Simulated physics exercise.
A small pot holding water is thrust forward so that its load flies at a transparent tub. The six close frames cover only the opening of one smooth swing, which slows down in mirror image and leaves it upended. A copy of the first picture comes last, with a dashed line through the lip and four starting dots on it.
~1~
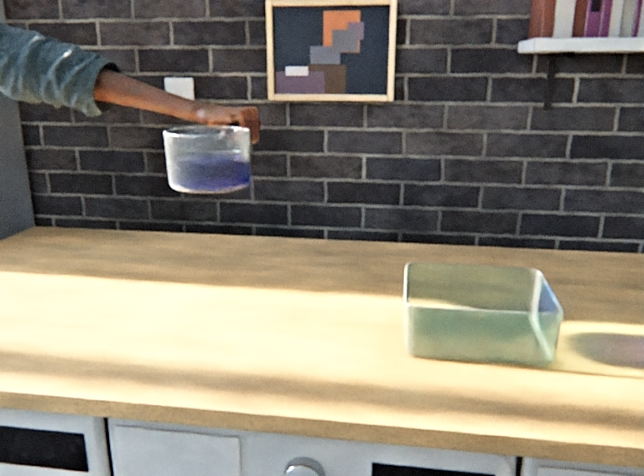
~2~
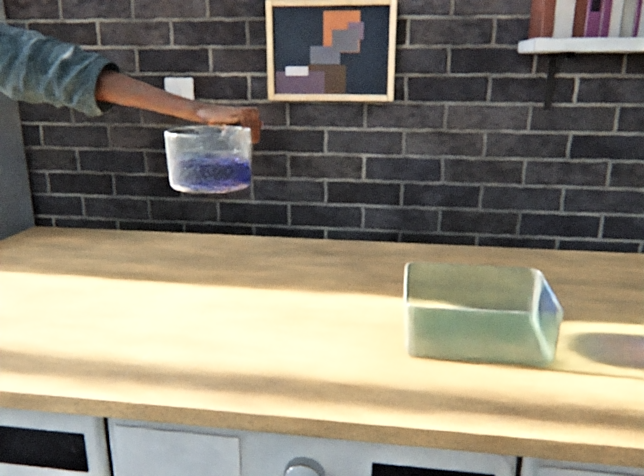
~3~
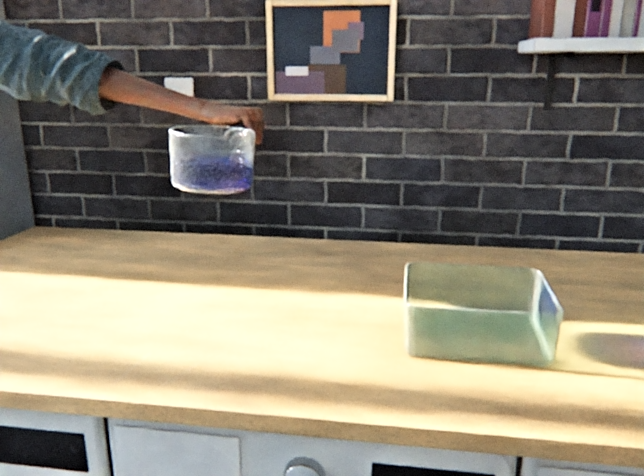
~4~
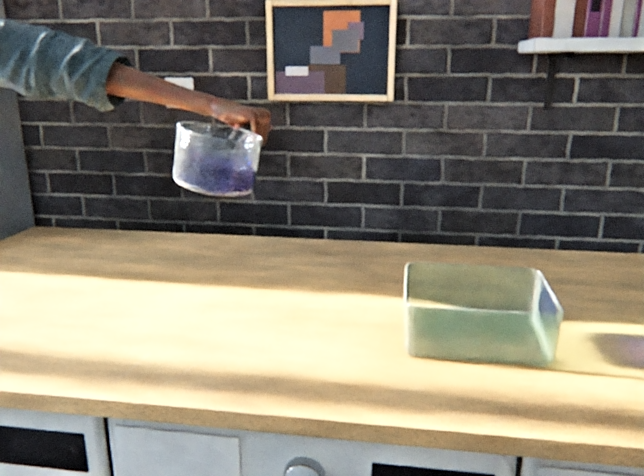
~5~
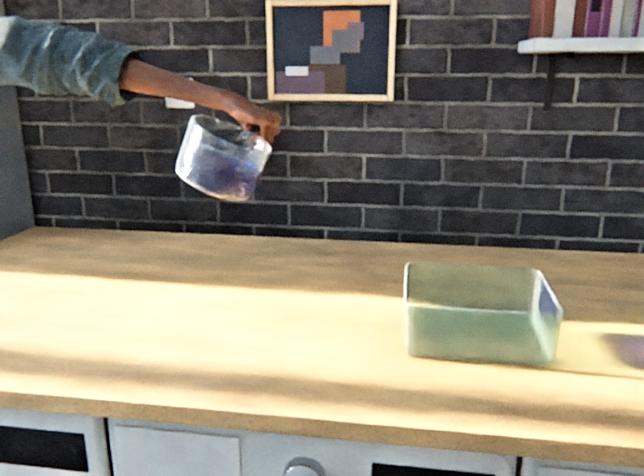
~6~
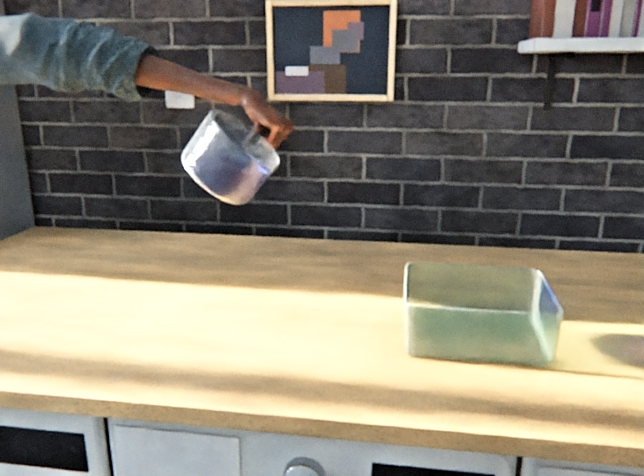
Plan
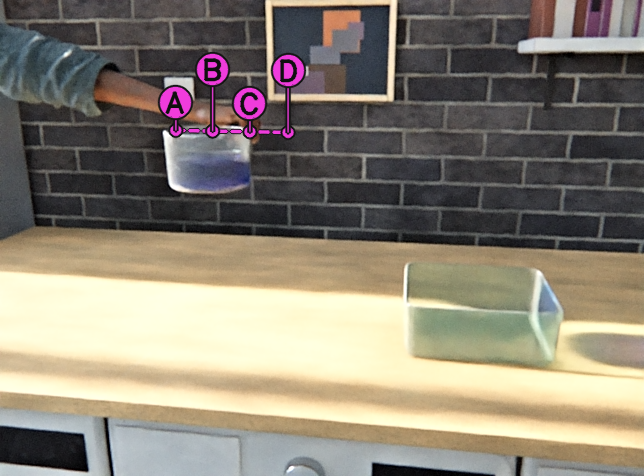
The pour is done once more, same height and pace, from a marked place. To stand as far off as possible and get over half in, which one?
The limit is D.
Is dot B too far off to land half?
Yes, it does.
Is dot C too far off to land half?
Yes, it does.
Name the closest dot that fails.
That is dot C.
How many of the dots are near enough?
One of the four.
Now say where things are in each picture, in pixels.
Upright, lip at (246, 131); tub from (404, 353) to (554, 364); nothing has left yet, in the first picture.
Upright, lip at (247, 131); nothing has left yet, in the second picture.
Tipped about 3°, lip at (252, 134); nothing has left yet, in the third picture.
Tipped about 12°, lip at (260, 140); nothing has left yet, in the fourth picture.
Tipped about 24°, lip at (269, 151); nothing has left yet, in the fifth picture.
Tipped about 39°, lip at (277, 164); nothing has left yet, in the sixth picture.
In magenta, A at (175, 130); B at (212, 131); C at (249, 131); D at (288, 132).
With A, about 0 % lands in the tub, 100 % falls short.
With B, about 0 % lands in the tub, 100 % falls short.
With C, about 3 % lands in the tub, 95 % falls short.
With D, about 69 % lands in the tub, 18 % falls short and 13 % goes beside or beyond.
